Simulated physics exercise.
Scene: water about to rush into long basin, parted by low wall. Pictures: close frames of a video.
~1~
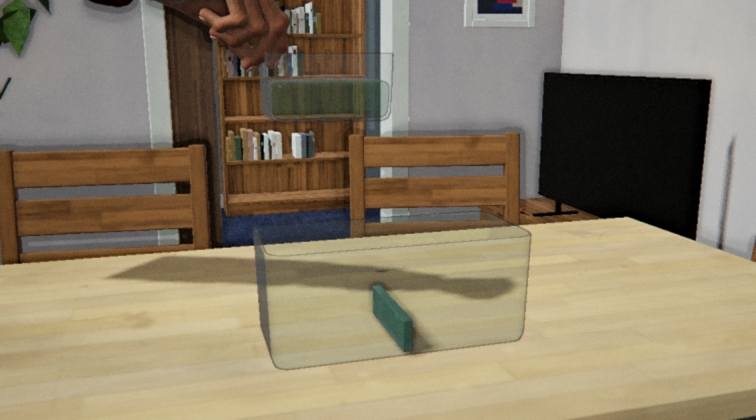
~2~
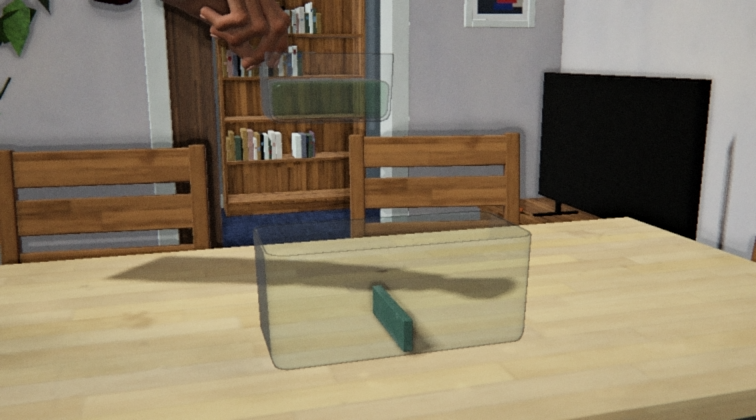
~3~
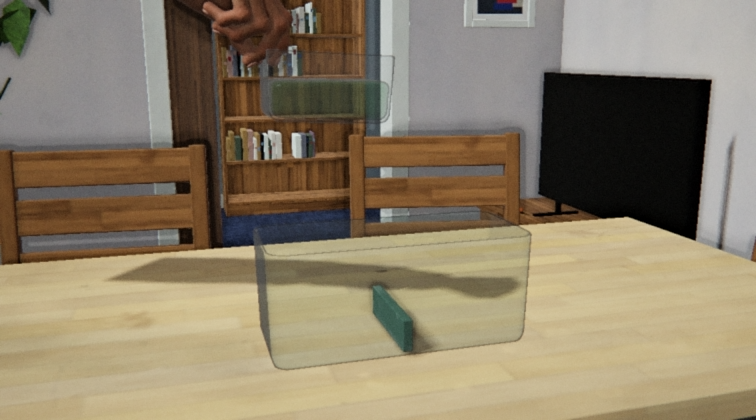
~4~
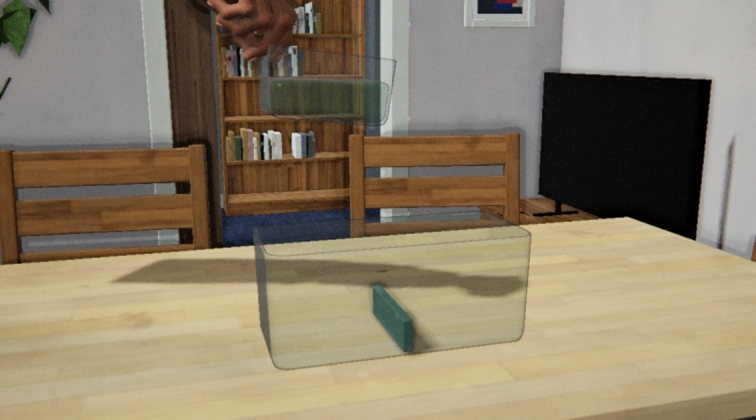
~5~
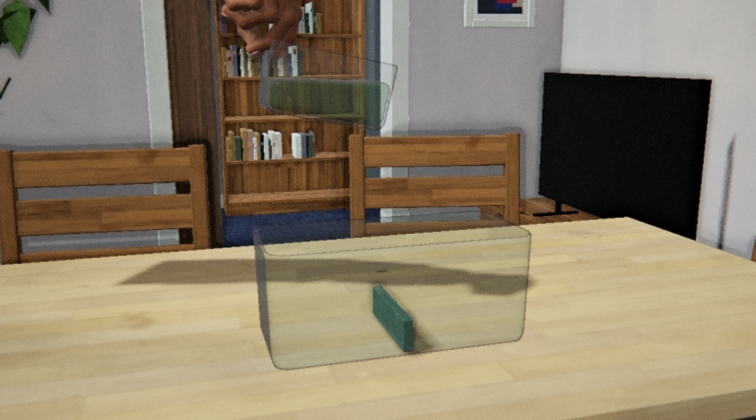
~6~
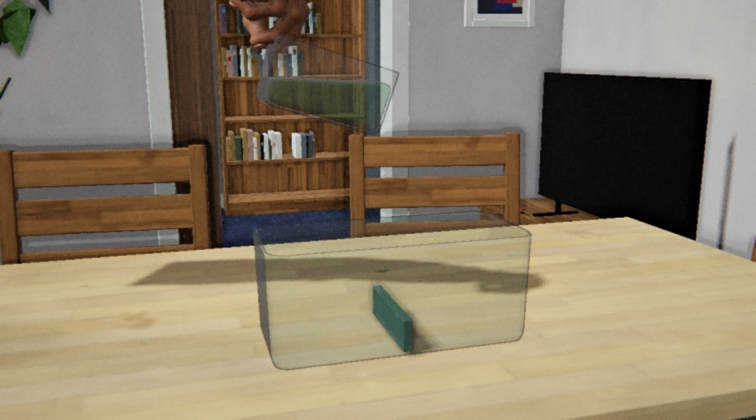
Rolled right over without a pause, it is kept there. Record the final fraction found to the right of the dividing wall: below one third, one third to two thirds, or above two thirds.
Final fraction right of the wall: Above two thirds.
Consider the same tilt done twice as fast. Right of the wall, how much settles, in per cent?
I'd estimate about 80 percent ends up there.
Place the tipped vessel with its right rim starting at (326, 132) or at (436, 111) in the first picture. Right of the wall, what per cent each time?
Roughly 5 % the first time and roughly 95 % the second.
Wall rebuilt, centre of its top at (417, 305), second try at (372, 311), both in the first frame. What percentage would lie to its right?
About 60 per cent on the first try, and 90 per cent on the second.
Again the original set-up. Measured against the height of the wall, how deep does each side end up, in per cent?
0 left, 60 right, give or take.
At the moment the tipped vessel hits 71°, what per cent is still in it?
50 %.
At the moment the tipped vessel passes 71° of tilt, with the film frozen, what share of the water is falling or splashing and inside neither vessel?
Roughly 40 percent.
A moment on, the tilt is 71° and 52 per cent is still to pour, 0 is left of the wall and 8 right of it.
Next, the tilt is 98° and 13 per cent is still to pour, 3 is left of the wall and 70 right of it.
Then the tilt is 101° and 1 per cent is still to pour, 6 is left of the wall and 89 right of it.
Later the tilt is 101° and 0 per cent is still to pour, 8 is left of the wall and 91 right of it.
Finally, 8 per cent lies left of the wall, 91 right of it and 1 outside.
